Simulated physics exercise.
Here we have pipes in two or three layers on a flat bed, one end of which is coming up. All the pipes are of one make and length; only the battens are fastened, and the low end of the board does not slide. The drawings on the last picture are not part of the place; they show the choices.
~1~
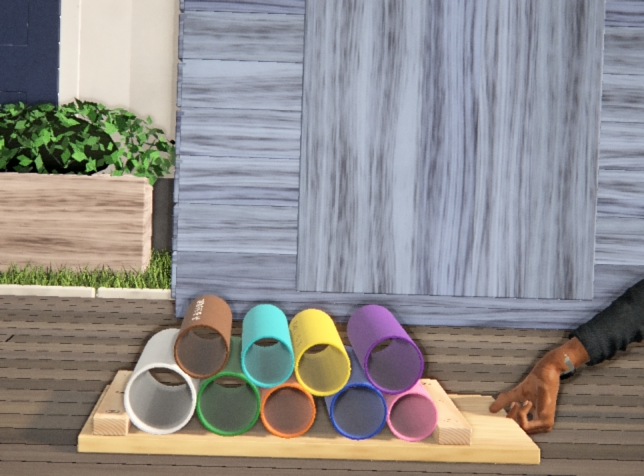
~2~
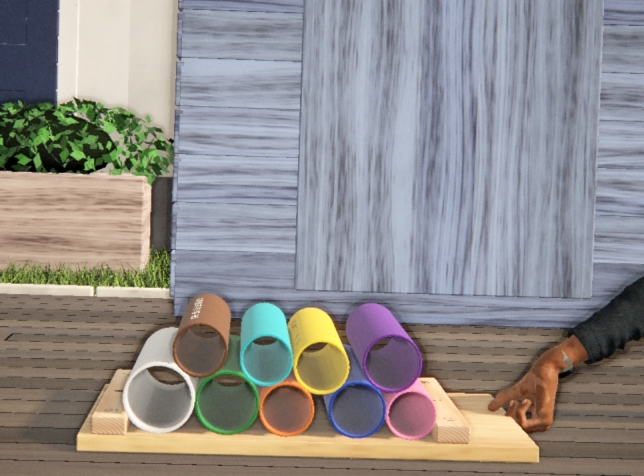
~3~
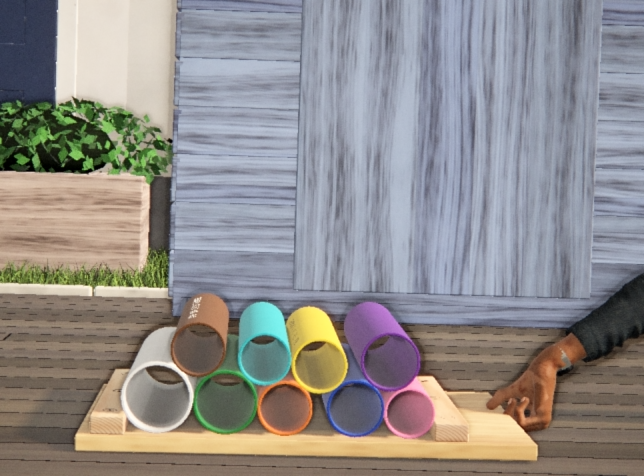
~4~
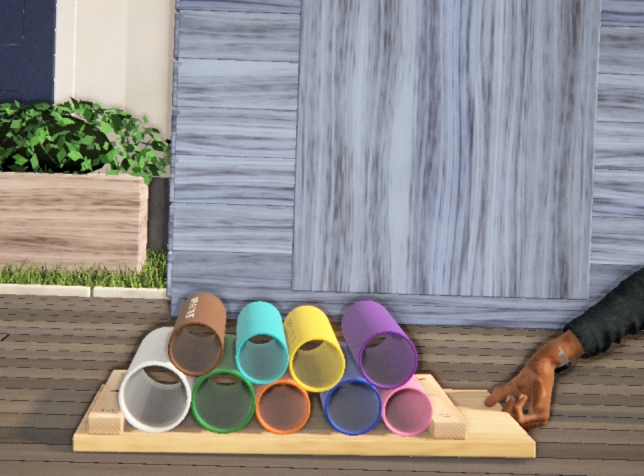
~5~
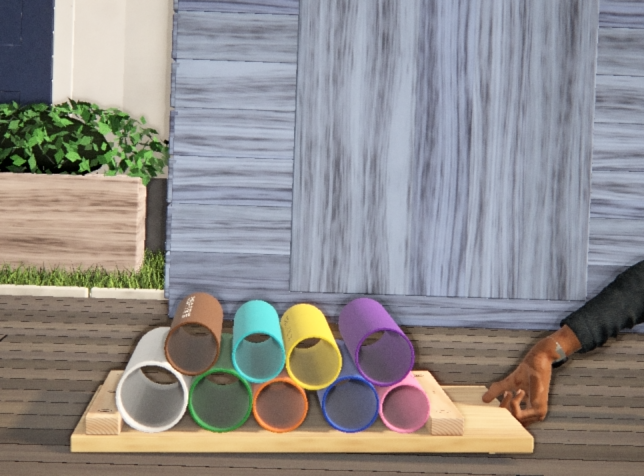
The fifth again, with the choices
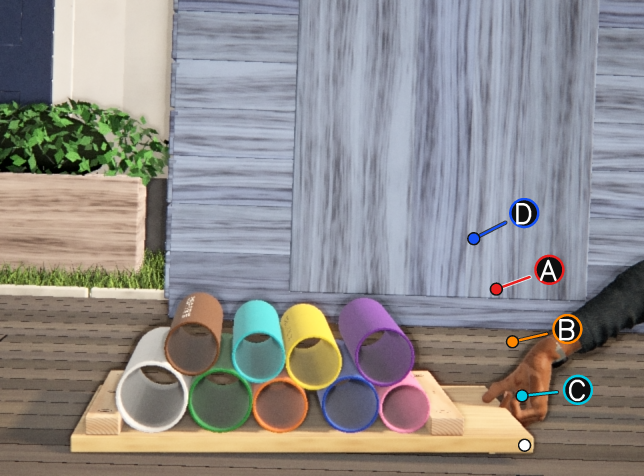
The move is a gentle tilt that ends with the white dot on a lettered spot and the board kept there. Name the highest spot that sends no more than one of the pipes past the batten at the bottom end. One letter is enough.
The highest mark that will do is D.
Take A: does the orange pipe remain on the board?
The orange pipe: Yes.
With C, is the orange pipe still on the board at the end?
The orange pipe: Yes.
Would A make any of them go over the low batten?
No, at A.
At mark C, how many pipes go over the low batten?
At C the number is none.
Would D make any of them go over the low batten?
At D: No.
On the marked copy, A at (496, 289); B at (512, 342); C at (522, 396); D at (474, 238); the white dot at (525, 445).
Taking D. A third of the way, board at 17°.
Two thirds of the way, board at 29°.
When it is over, board at 29°, none over the low batten.
As for the rest, A none over the low batten; B none over the low batten; C none over the low batten.
